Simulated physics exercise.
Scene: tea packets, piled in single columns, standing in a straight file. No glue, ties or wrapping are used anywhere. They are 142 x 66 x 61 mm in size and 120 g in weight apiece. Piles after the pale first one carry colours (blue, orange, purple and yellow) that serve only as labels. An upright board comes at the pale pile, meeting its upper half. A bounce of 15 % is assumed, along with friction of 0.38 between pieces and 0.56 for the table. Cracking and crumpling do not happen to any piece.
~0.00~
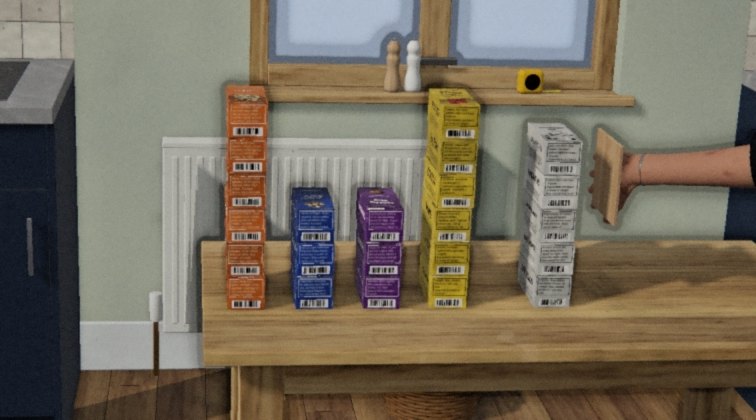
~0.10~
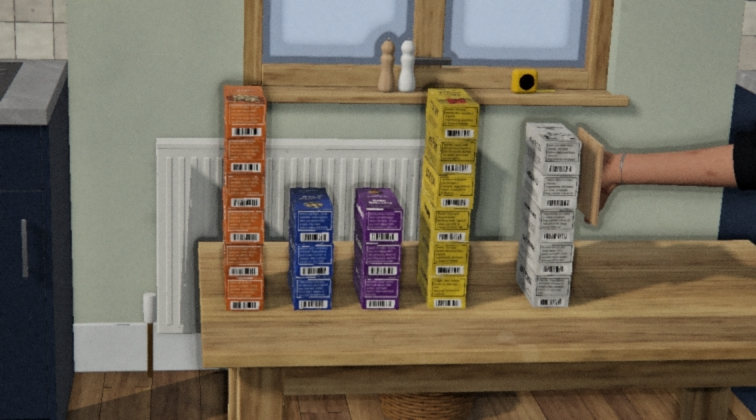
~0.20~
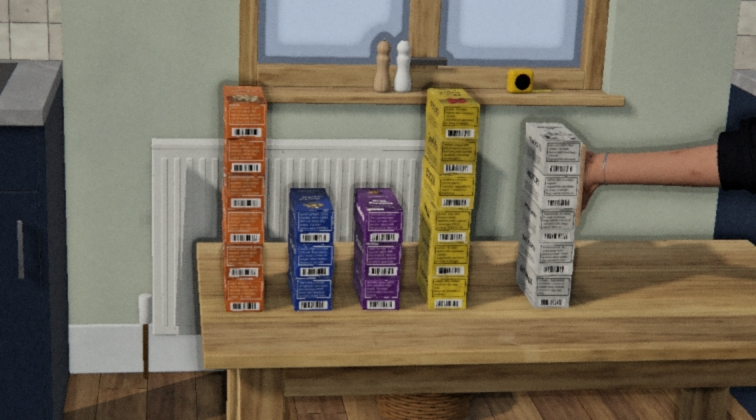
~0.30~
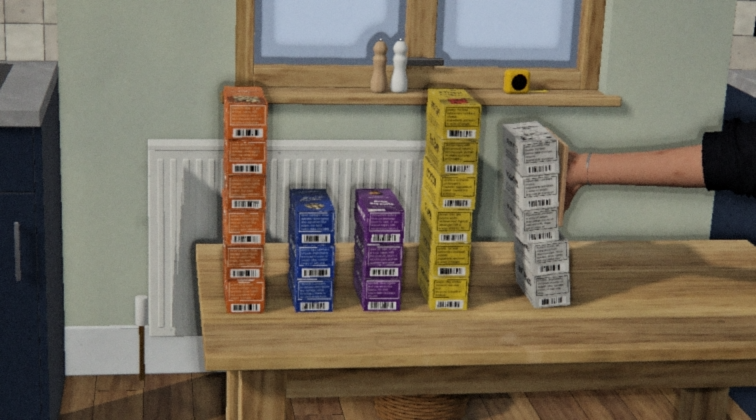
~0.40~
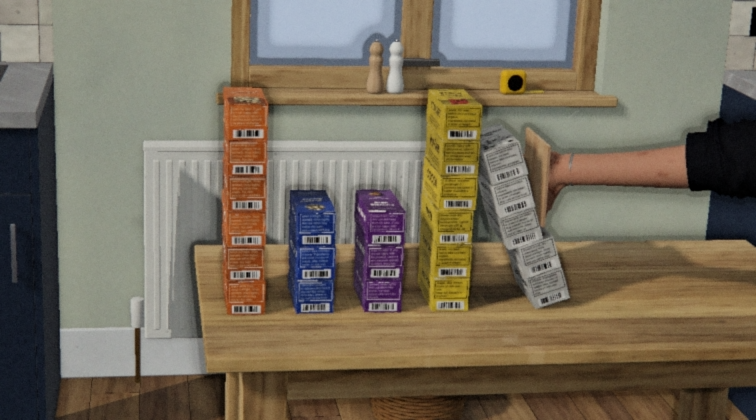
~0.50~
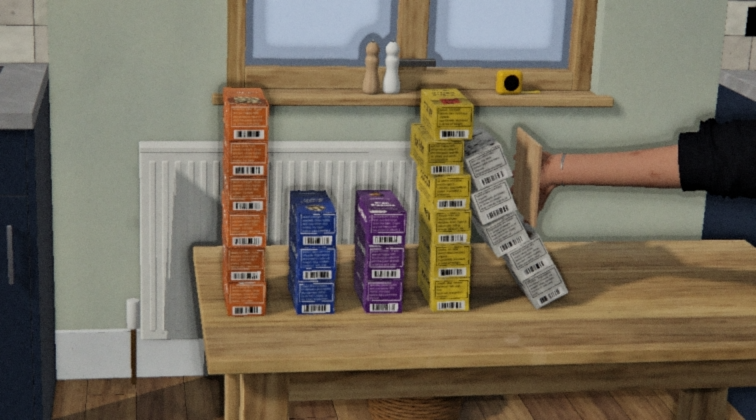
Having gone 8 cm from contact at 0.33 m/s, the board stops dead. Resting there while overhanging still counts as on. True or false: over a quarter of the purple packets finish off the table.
False.
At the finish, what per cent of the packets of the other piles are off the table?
The share is about 40 in a hundred.
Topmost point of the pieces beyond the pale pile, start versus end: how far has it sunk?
Roughly 16 centimetres.
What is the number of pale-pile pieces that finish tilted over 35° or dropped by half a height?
Count: 5.
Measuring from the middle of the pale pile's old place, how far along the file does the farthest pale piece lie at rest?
I'd say close to 28 cm along.
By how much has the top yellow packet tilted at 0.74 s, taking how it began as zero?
I'd put it at roughly 20 degrees away from its starting angle.
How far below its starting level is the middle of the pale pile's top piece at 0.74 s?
About 4 cm.
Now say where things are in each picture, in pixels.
In the first picture (each place is the centre of the face we see best; the camera moves round a little), board (620, 176) 7 cm short; top purple packet (385, 226); top yellow packet (461, 122); the others all in place.
The second picture shows board (600, 176) 33 mm short; top purple packet (384, 227).
The third picture shows board (582, 175) 1 mm in; top purple packet (385, 227).
The fourth picture shows board (565, 176) 33 mm in, top of the pale pile leaning 6°; top purple packet (386, 228); the others all in place.
The fifth picture shows board (547, 176) 7 cm in, top of the pale pile leaning 19°; top purple packet (387, 229); the others all in place.
The sixth picture shows board (539, 176) 8 cm in, stopped, top of the pale pile leaning 24°; top purple packet (388, 229); top yellow packet (454, 123) moved 14 mm; 3 have shifted.
By 0.74 s, 5 of the pale pile down; none of the 3 purple packets off the table (0 of 18 in all colours); top purple packet moved 11 mm; top yellow packet tilted 19°.
By 1.02 s, 5 of the pale pile down; none of the 3 purple packets off the table (0 of 18 in all colours); top purple packet tilted 32°, 19 mm lower; top yellow packet tilted 33°, 11 cm lower.
By 1.40 s, 5 of the pale pile down; none of the 3 purple packets off the table (0 of 18 in all colours); top purple packet tilted 34°, 39 mm lower; top yellow packet on its side.
By 1.70 s, 5 of the pale pile down; none of the 3 purple packets off the table (7 of 18 in all colours); top purple packet tilted 34°, 39 mm lower; top orange packet upside down.
When it is over (1.9 s), 5 of the pale pile down; none of the 3 purple packets off the table (7 of 18 in all colours); top purple packet tilted 34°, 39 mm lower; top yellow packet upside down. That is 0 per cent. In pixels of the last frame, middles, top purple packet near (295, 240).
